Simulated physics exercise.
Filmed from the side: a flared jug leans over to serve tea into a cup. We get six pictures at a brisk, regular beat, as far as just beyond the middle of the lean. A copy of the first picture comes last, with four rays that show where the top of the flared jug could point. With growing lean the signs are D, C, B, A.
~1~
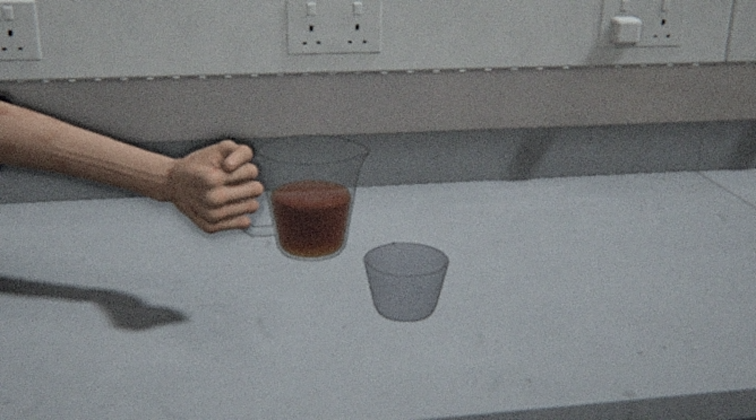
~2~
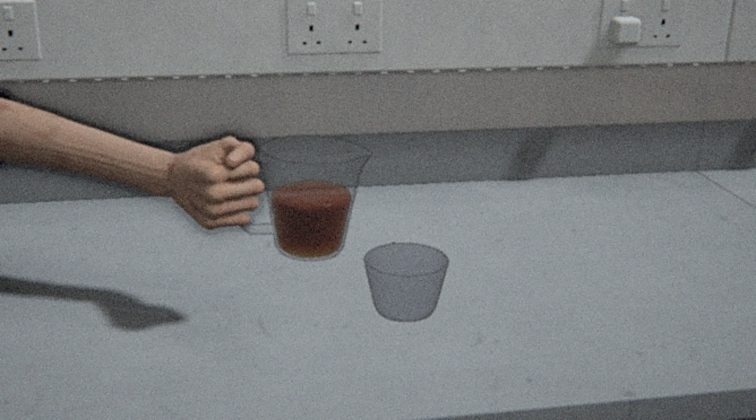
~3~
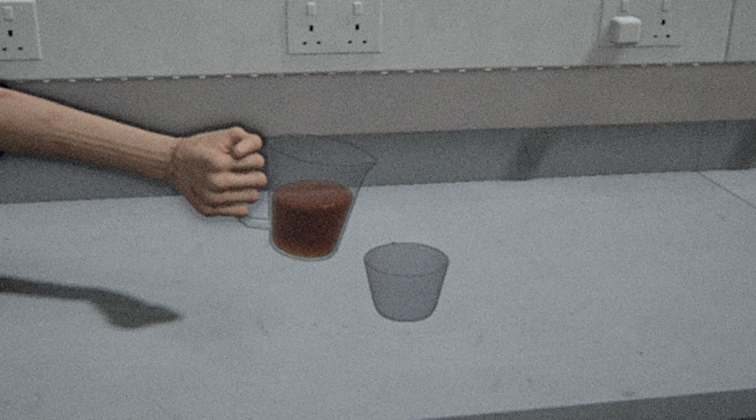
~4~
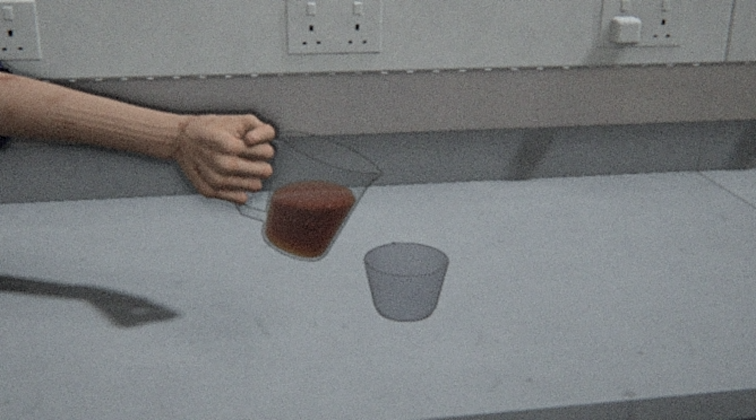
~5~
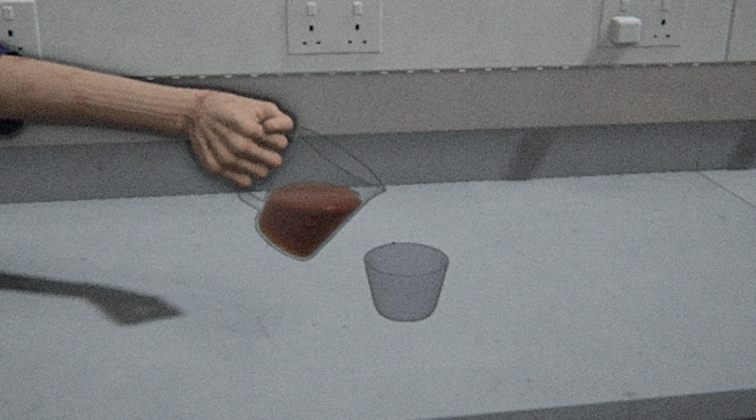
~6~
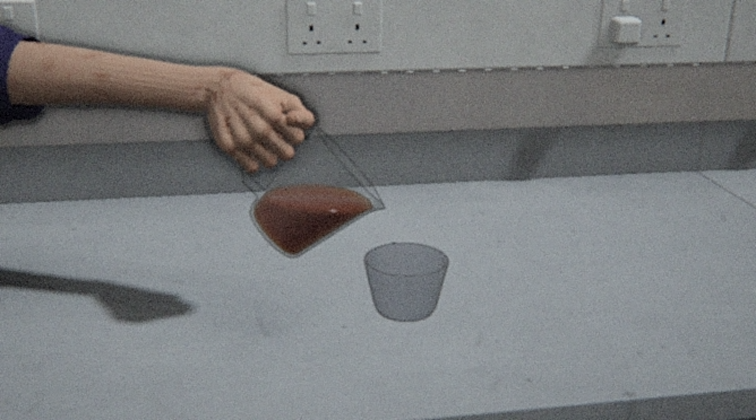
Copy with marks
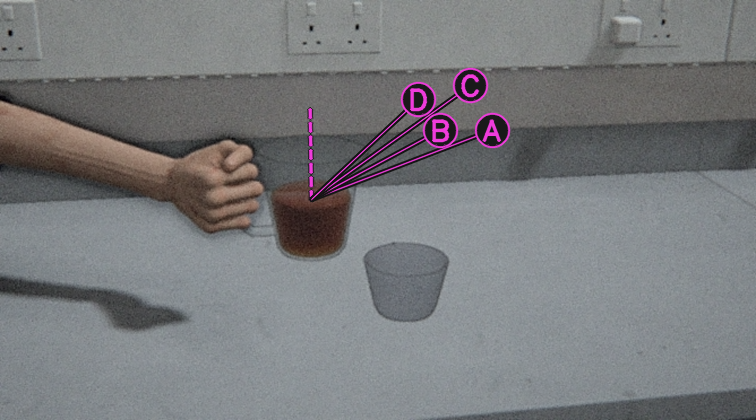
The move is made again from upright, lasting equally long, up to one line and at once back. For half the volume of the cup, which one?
A.
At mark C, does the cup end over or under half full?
Under half.
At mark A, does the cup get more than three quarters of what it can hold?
No, it does not.
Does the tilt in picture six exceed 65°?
No, it does not.
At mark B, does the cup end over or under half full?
Under.
On the marked copy, A at (476, 136); B at (425, 138); C at (456, 95); D at (406, 111).
With A, the cup ends with about 49 % of what it can hold; 5 % of the tea is spilt.
With B, the cup ends with about 33 % of what it can hold.
With C, the cup ends with about 15 % of what it can hold.
With D, the cup ends with about 5 % of what it can hold.
